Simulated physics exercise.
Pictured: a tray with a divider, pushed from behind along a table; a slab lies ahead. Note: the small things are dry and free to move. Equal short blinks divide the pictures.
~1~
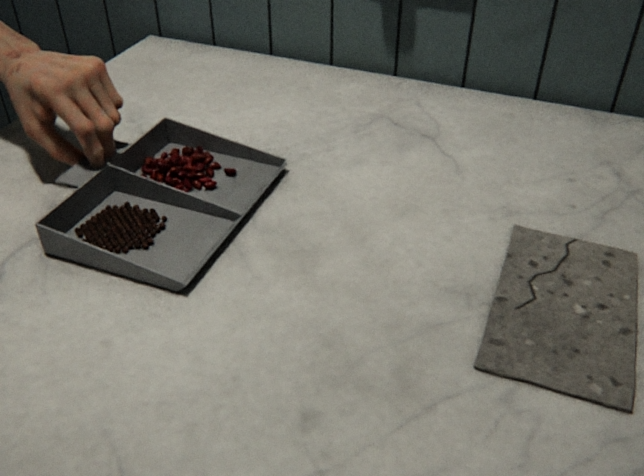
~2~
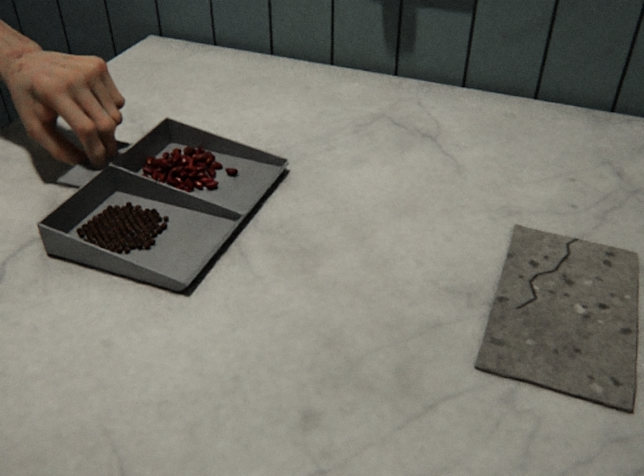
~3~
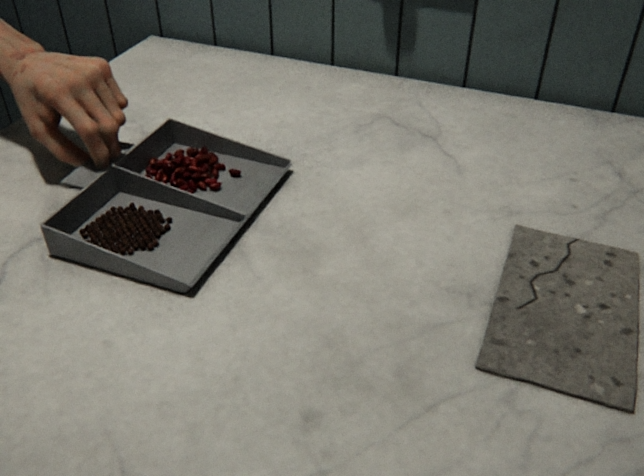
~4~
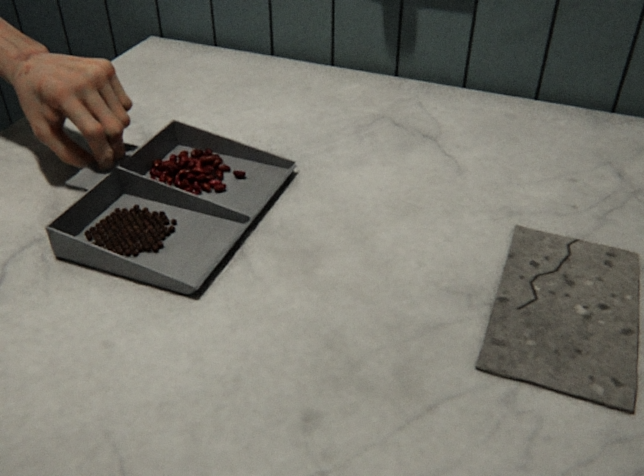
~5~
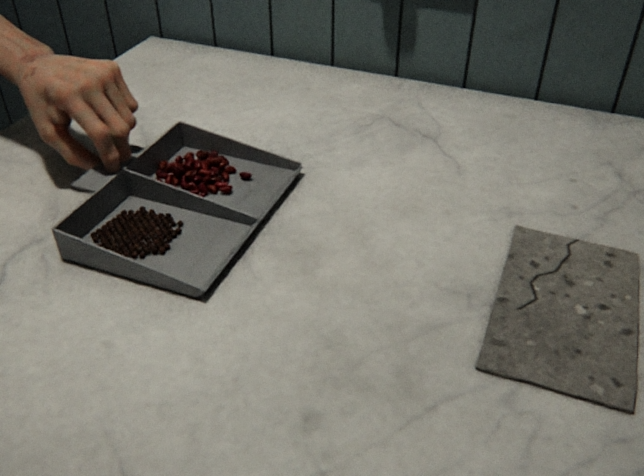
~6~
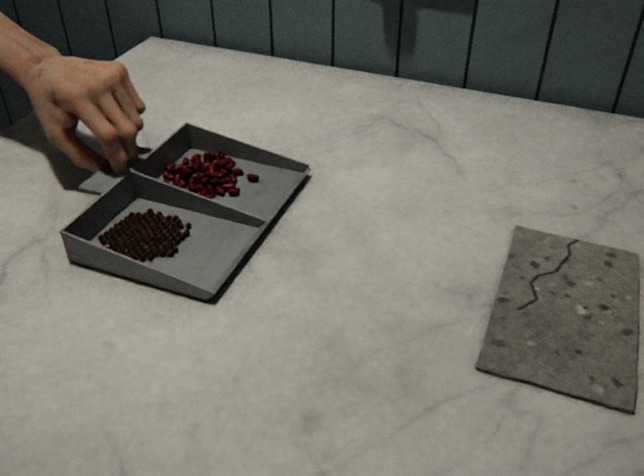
We see a hand at the back of a grey divided tray holding dark berries and red beans, nudging it slightly rightward across a pale marble table, while a speckled grey slab with a dark crack lies still at right.
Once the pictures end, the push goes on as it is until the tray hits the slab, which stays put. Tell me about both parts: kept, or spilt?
Outcome: Near portion keeps every piece, far portion keeps every piece.
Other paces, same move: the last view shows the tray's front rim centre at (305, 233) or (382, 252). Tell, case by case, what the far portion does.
The first time it goes nowhere, and the second time it drops some out.
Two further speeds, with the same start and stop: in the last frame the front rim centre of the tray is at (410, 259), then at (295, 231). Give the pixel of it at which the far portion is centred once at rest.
The middle stops roughly at (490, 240) the first time and at (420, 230) the second time.
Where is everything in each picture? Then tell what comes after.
In the first frame, front rim at (242, 217), at rest; slab at (559, 342); near portion at (119, 226), many allspice berries; far portion at (184, 170), many kidney beans.
In the second frame, front rim at (244, 217), hardly any of the way covered; far portion at (186, 170).
In the third frame, front rim at (247, 218), hardly any of the way covered; near portion at (124, 227).
In the fourth frame, front rim at (252, 220), hardly any of the way covered; far portion at (193, 173).
In the fifth frame, front rim at (259, 222), a small part of the way covered; near portion at (135, 231).
In the sixth frame, front rim at (267, 224), a small part of the way covered; slab at (560, 342); near portion at (143, 233); far portion at (206, 176).
Then, 0.66 s after the last picture, tray still sliding, front rim near (371, 250); near portion all inside; far portion all inside.
Then, 1.41 s after the last picture, tray stopped at the slab; near portion all inside; far portion all inside.
At rest, tray stopped at the slab; near portion all inside; far portion all inside.
